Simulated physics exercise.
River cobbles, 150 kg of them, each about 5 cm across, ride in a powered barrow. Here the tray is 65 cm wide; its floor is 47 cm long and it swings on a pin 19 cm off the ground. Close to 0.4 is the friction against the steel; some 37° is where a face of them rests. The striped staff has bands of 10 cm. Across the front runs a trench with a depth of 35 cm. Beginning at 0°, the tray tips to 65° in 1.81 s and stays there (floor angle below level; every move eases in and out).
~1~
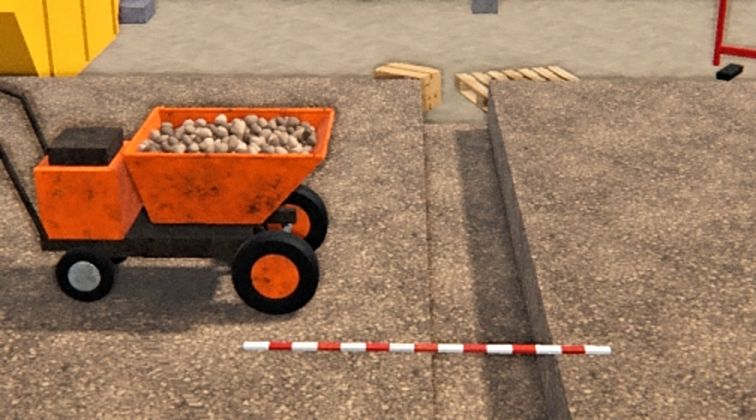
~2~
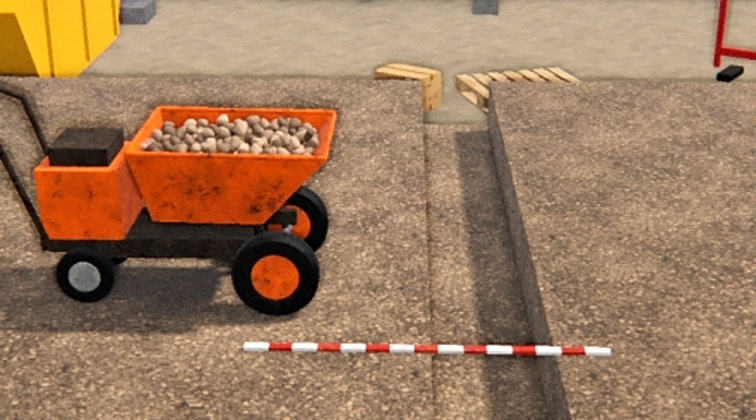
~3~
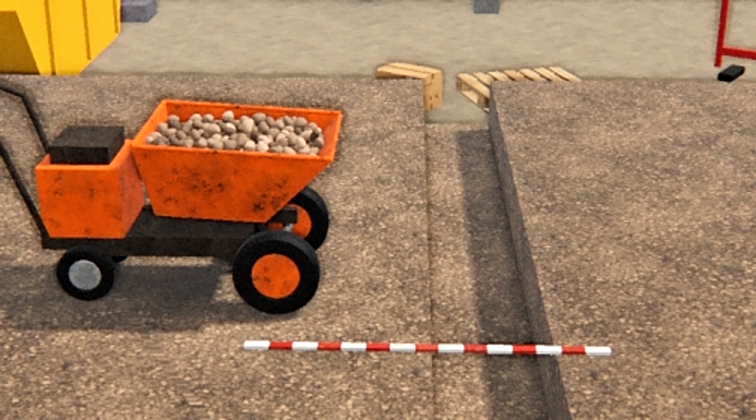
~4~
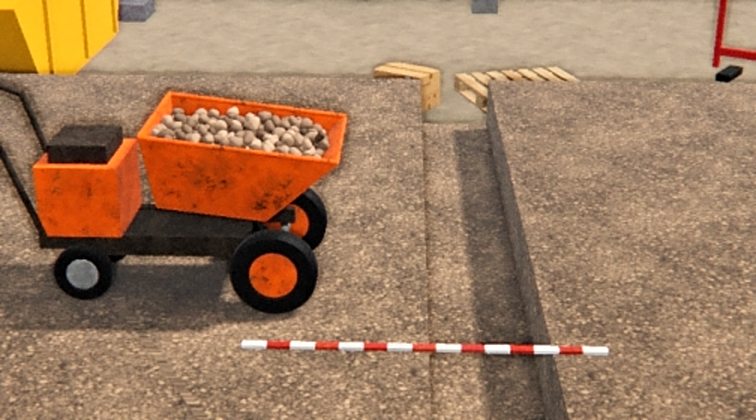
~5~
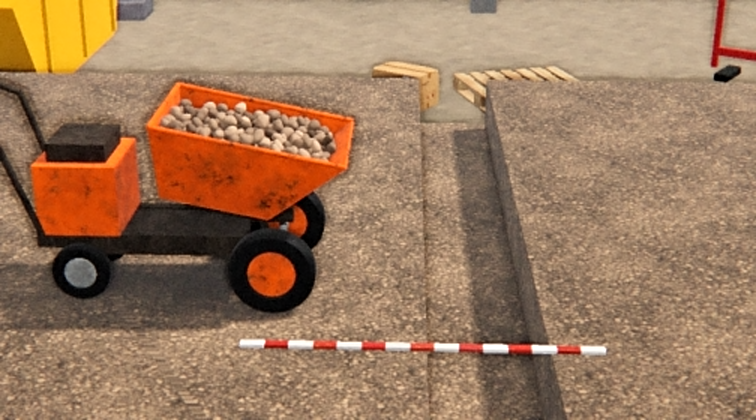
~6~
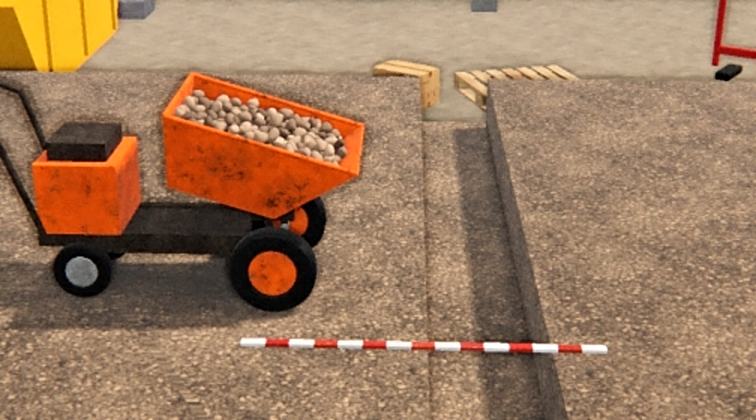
The clip shows an orange powered barrow loaded with rounded stones, standing left of a trench behind a red-and-white striped staff. Its tray gradually tilts forward, the rear rising as the front lip angles down to the right.
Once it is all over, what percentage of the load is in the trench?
Roughly 100 percent of the load is in the trench.
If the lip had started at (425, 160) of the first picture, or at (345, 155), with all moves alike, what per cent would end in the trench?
Around 65% for the first place and 100% for the second.
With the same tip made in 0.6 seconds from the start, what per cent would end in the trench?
That works out at about 100 in a hundred.
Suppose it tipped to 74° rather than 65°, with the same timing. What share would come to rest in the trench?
Close to 100 per cent then.
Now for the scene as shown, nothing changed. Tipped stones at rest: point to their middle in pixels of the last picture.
In the last view, about (472, 337).
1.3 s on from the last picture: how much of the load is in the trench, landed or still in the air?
About 35 per cent by then.
Then, 0.8 s after the last picture the floor is at 55°, 99 % in the tray, 1 % short of the trench; the foremost stones are at (415, 225).
Then, 1.3 s after the last picture the floor is at 65°, 61 % in the tray, 2 % short of the trench, 37 % in the trench; the foremost stones are at (527, 351).
Then, 1.7 s after the last picture the floor is at 65°, 35 % in the tray, 2 % short of the trench, 63 % in the trench; the foremost stones are at (530, 340).
Then, 3.6 s after the last picture the floor is at 65°, 0 % in the tray, 100 % in the trench; the foremost stones are at (525, 322).
